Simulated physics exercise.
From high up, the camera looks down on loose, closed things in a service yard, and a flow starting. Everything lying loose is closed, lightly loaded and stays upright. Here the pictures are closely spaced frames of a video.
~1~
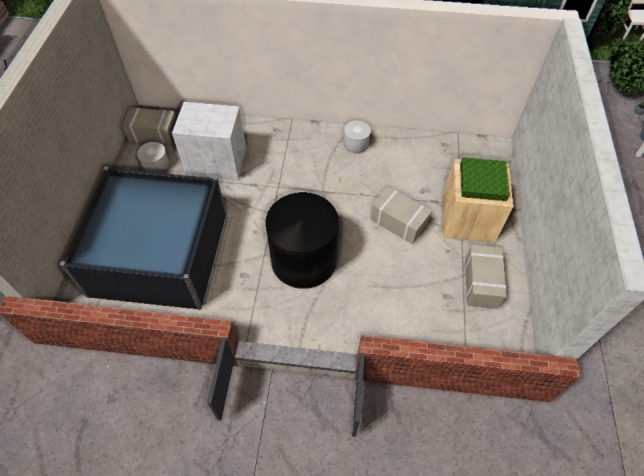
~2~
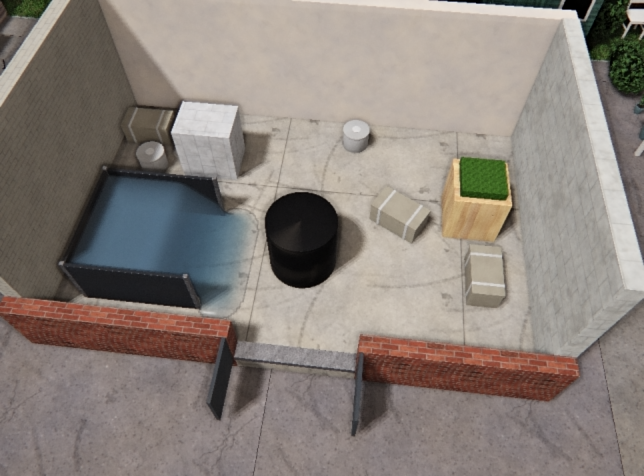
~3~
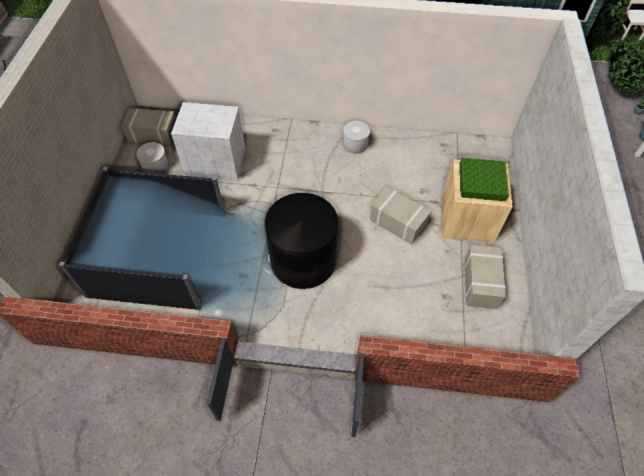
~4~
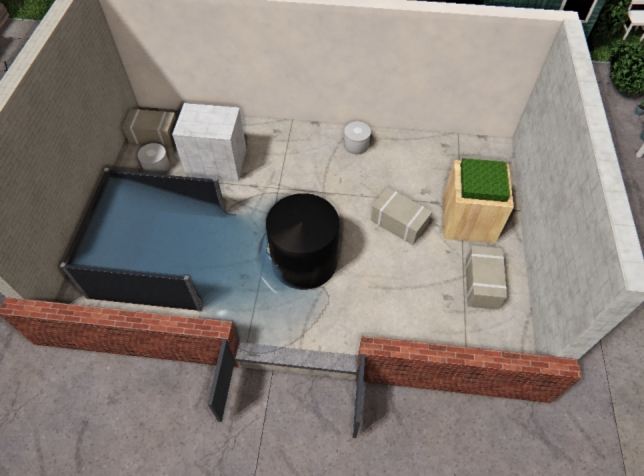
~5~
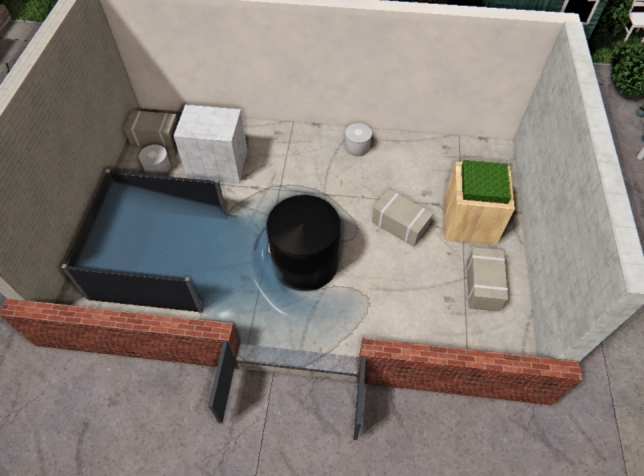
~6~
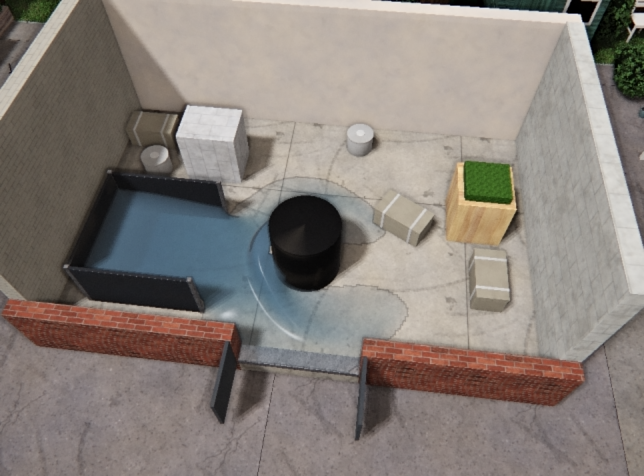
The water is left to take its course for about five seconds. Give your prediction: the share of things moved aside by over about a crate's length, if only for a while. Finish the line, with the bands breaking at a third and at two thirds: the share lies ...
The share lies between a third and two thirds.
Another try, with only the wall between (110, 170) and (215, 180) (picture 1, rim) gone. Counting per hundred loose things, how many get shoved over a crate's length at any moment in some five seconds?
Estimate: Some 100 per cent.
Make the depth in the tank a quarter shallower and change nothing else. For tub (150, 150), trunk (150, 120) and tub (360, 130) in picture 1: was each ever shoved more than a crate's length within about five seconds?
Per item, in order: Missed the mark; missed the mark; cleared the mark.
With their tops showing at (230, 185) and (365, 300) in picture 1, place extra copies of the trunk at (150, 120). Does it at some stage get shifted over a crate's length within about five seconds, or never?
First falls short, second goes the distance.
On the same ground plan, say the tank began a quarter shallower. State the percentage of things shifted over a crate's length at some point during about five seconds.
20 % or so.
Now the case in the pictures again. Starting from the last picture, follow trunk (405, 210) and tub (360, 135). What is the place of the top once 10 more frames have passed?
Look for them at about (436, 216) and about (410, 124).
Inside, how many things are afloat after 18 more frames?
Tally at that point: 2.
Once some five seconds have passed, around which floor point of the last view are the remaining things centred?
Their average sits at about pixel (318, 216).
A moment on, 0 of 5 are well off their spots; 0 afloat.
Next, 1 of 5 are well off their spots; 1 afloat.
Later, 1 of 5 are well off their spots; 2 afloat.
In the end, 2 of 5 are well off their spots, and 2 have been at some point; 3 afloat.
